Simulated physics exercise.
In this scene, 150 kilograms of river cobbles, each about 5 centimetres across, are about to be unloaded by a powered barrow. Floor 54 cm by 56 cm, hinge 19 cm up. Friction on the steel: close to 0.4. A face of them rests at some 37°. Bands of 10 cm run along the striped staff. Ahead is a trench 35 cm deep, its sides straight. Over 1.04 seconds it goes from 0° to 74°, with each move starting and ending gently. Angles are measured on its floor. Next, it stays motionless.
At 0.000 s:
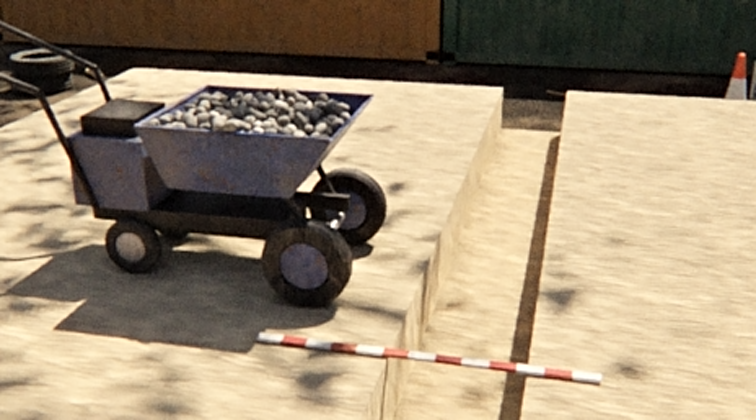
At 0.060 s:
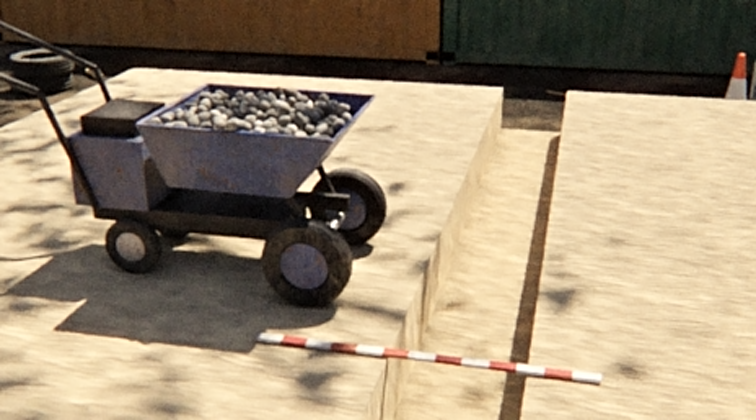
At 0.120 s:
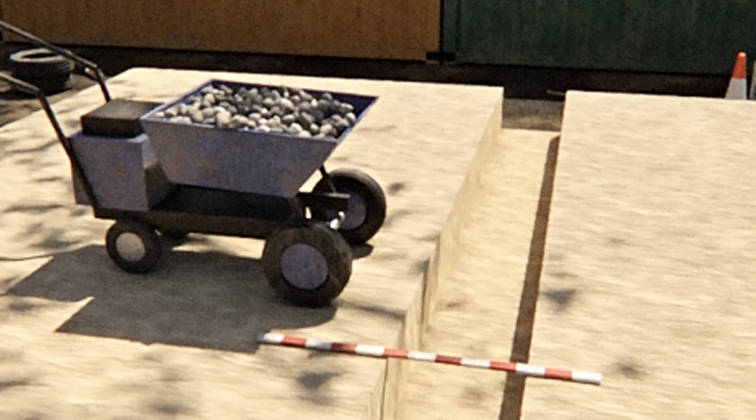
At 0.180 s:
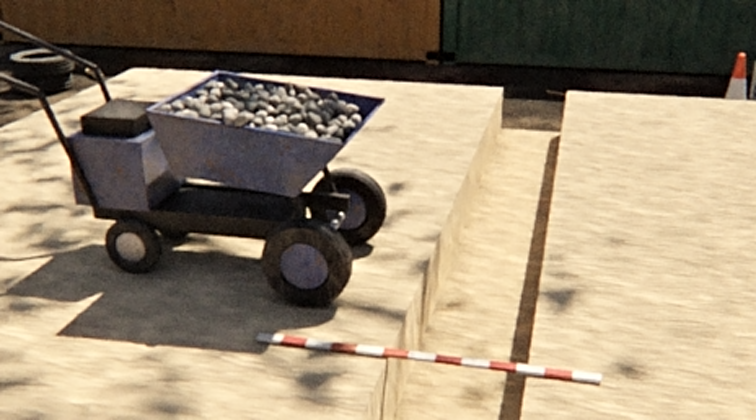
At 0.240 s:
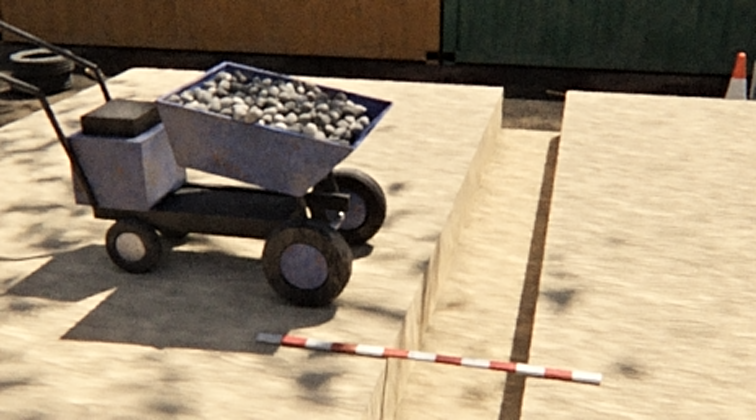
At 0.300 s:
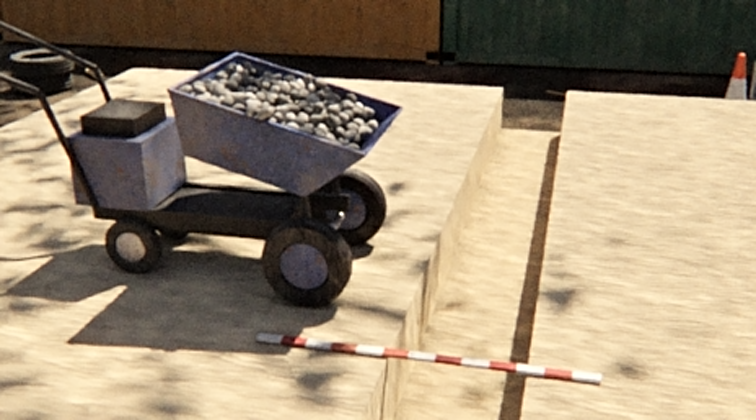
A blue tray heaped with rounded grey stones sits on a wheeled barrow at the left, seen from slightly above on pale, sunlit ground beside a straight-sided trench. A red-and-white striped staff lies across the near end of the trench, with brown and green panels and an orange cone behind. The tray tilts gradually forward to the right, its rear rising, while the barrow and camera stay still.
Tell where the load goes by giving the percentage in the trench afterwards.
About 88 per cent of the load is in the trench.
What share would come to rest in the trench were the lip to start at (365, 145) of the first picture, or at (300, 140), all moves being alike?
From the first place around 60 per cent, from the other around 100.
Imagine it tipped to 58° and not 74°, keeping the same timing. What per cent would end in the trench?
Then roughly 65 percent.
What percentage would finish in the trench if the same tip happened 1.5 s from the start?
Then some 95 per cent would.
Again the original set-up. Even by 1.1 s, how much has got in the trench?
Roughly 45 percent of the load.
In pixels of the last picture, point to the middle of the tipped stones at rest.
Around (498, 347).
After 0.8 s the floor is at 62°; 100 % in the tray; the foremost stones are at (455, 196).
After 1.1 s the floor is at 74°; 48 % in the tray, 47 % in the trench, 5 % past the trench; the foremost stones are at (570, 289).
After 1.5 s the floor is at 74°; 15 % in the tray, 73 % in the trench, 12 % past the trench; the foremost stones are at (703, 327).
After 3.4 s the floor is at 74°; 0 % in the tray, 88 % in the trench, 12 % past the trench; the foremost stones are past the picture's edge.
